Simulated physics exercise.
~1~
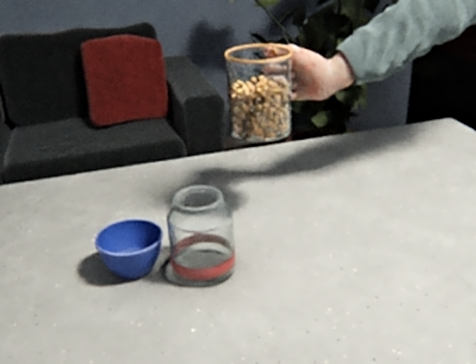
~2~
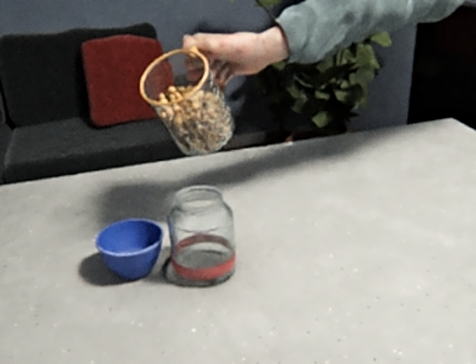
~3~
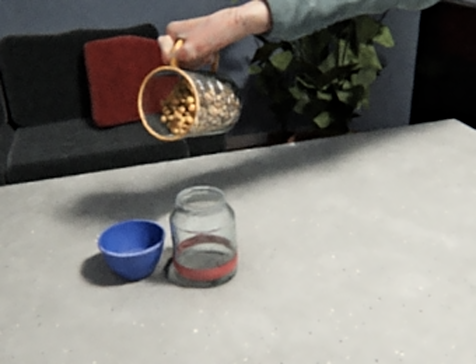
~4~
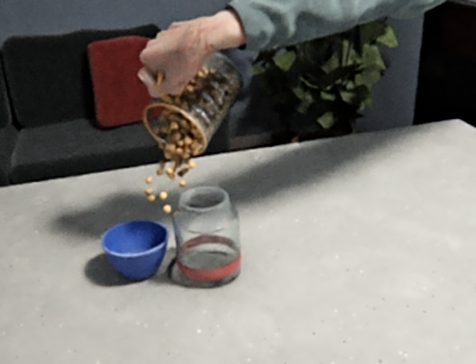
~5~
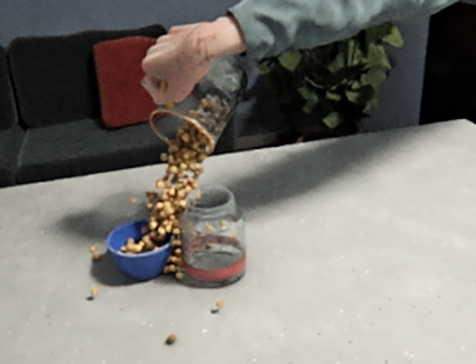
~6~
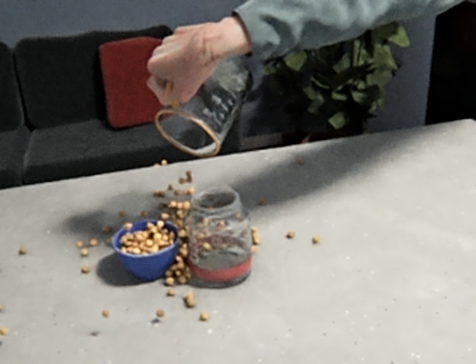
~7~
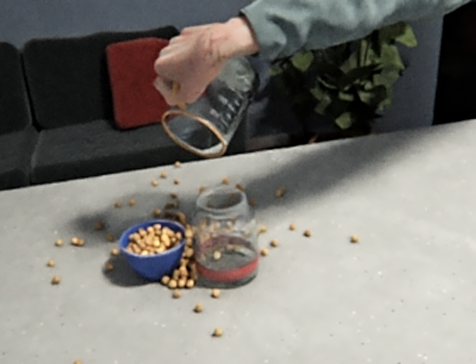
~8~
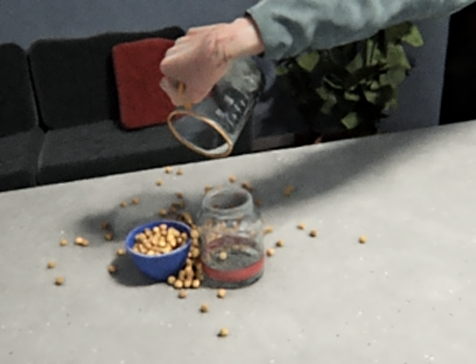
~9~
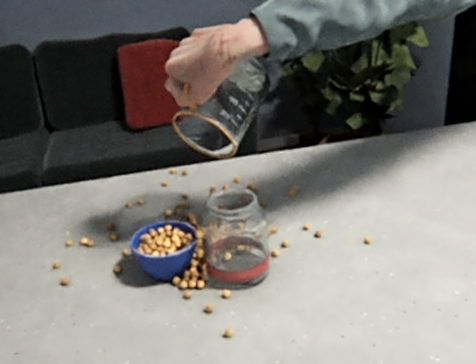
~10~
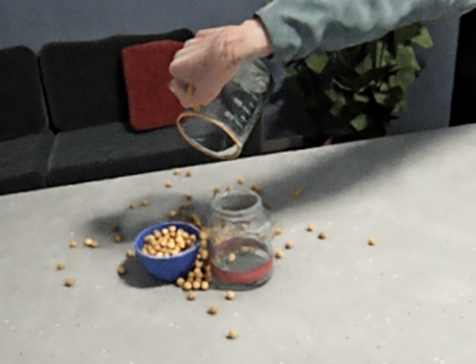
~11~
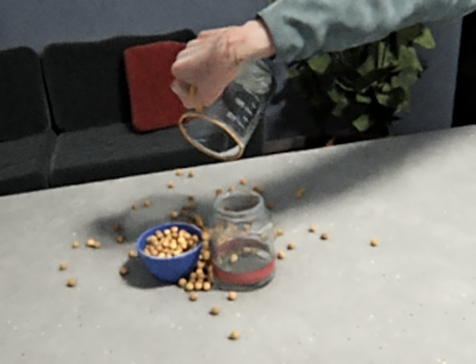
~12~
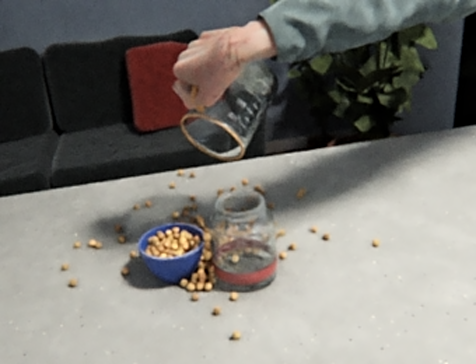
A hand in a grey-green sleeve holds a clear glass jug of small tan wooden beads above a pale grey table, seen from slightly above, with a blue bowl on the left beside a glass jar banded in red. Behind are a dark sofa with a red cushion and a leafy plant. The hand moves left and tips the jug until beads stream down, filling the bowl while many spill around both containers and scatter. The view drifts slightly left. Finally the emptied jug stays tilted overhead, the bowl heaped, the jar practically empty, and beads lying still across the table.
